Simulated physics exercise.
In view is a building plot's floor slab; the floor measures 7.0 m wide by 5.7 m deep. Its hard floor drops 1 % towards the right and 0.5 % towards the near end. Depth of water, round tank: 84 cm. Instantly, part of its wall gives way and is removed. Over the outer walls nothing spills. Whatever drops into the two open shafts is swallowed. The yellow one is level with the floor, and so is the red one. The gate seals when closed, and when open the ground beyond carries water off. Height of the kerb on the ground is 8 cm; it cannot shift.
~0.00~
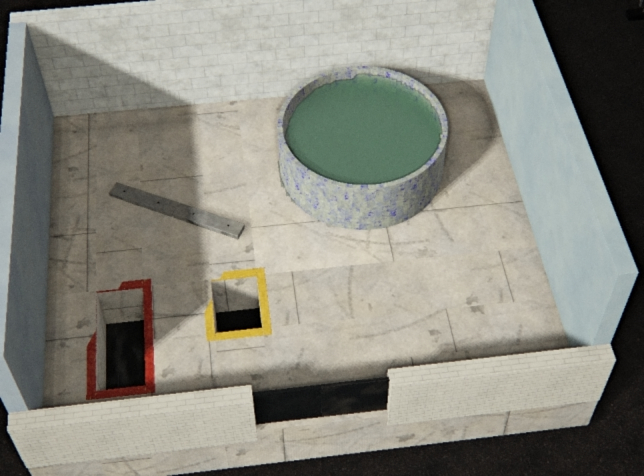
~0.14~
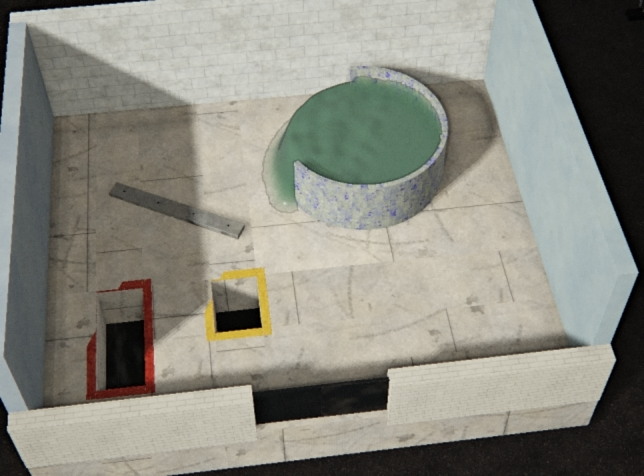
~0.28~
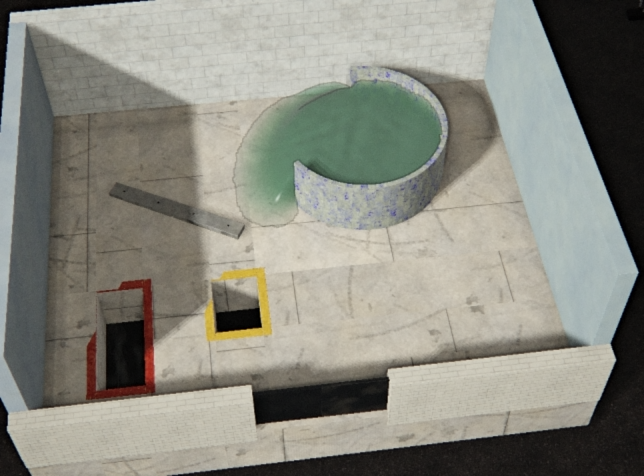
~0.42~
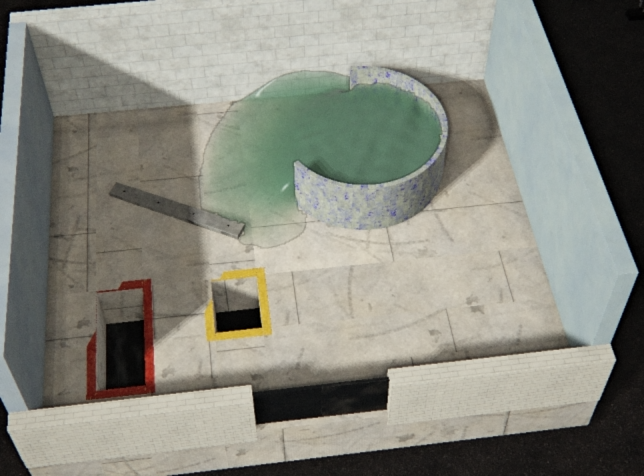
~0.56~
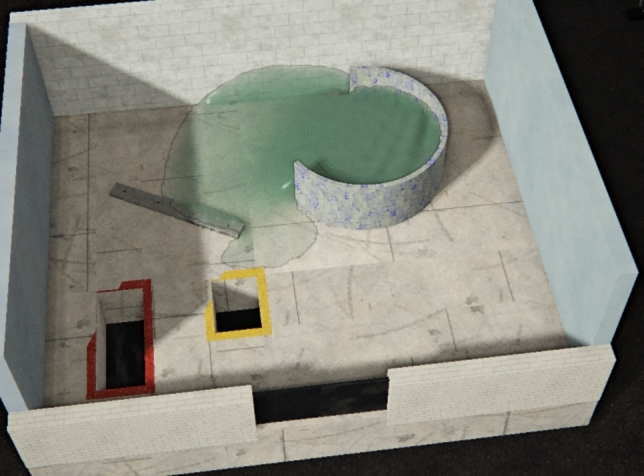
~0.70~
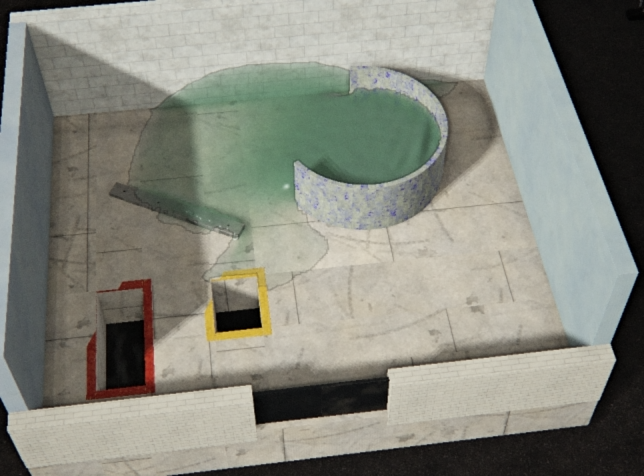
The clip opens on a walled floor with a full round tank of green water, a grey kerb, and red- and yellow-edged openings. The tank's left wall section disappears and water pours out leftward, then fans across the floor, spreading along the kerb and around its near end towards the yellow-edged opening.
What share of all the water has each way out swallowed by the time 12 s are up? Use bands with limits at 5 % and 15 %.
Gate opening: Not even 5 %; yellow pit: Between 5 and 15 %; red pit: Over 15 %.
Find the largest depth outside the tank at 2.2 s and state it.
Max depth: About 57 centimetres.
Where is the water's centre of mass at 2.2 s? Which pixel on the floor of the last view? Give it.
About (226, 160).
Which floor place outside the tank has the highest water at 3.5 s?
That would be near pixel (43, 437).
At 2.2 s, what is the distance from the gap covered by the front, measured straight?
I'd put it close to 4.8 m.
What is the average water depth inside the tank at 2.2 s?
Roughly 24 centimetres.
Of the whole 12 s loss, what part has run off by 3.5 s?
Something like 25 per cent of it.
After 1.4 s water covers 40 % of the floor and is deepest (65 cm) near (54, 154); gone so far, the gate opening 0 %, the yellow pit 1 %, the red pit 0 %.
After 2.2 s water covers 45 % of the floor and is deepest (57 cm) near (89, 126); gone so far, the gate opening 0 %, the yellow pit 1 %, the red pit 1 %.
After 3.5 s water covers 60 % of the floor and is deepest (44 cm) near (43, 437); gone so far, the gate opening 0 %, the yellow pit 1 %, the red pit 8 %.
After 7.0 s water covers 95 % of the floor and is deepest (20 cm) near (545, 345); gone so far, the gate opening 0 %, the yellow pit 7 %, the red pit 24 %.
After 12.0 s water covers 85 % of the floor and is deepest (16 cm) near (427, 105); gone so far, the gate opening 0 %, the yellow pit 11 %, the red pit 28 %.
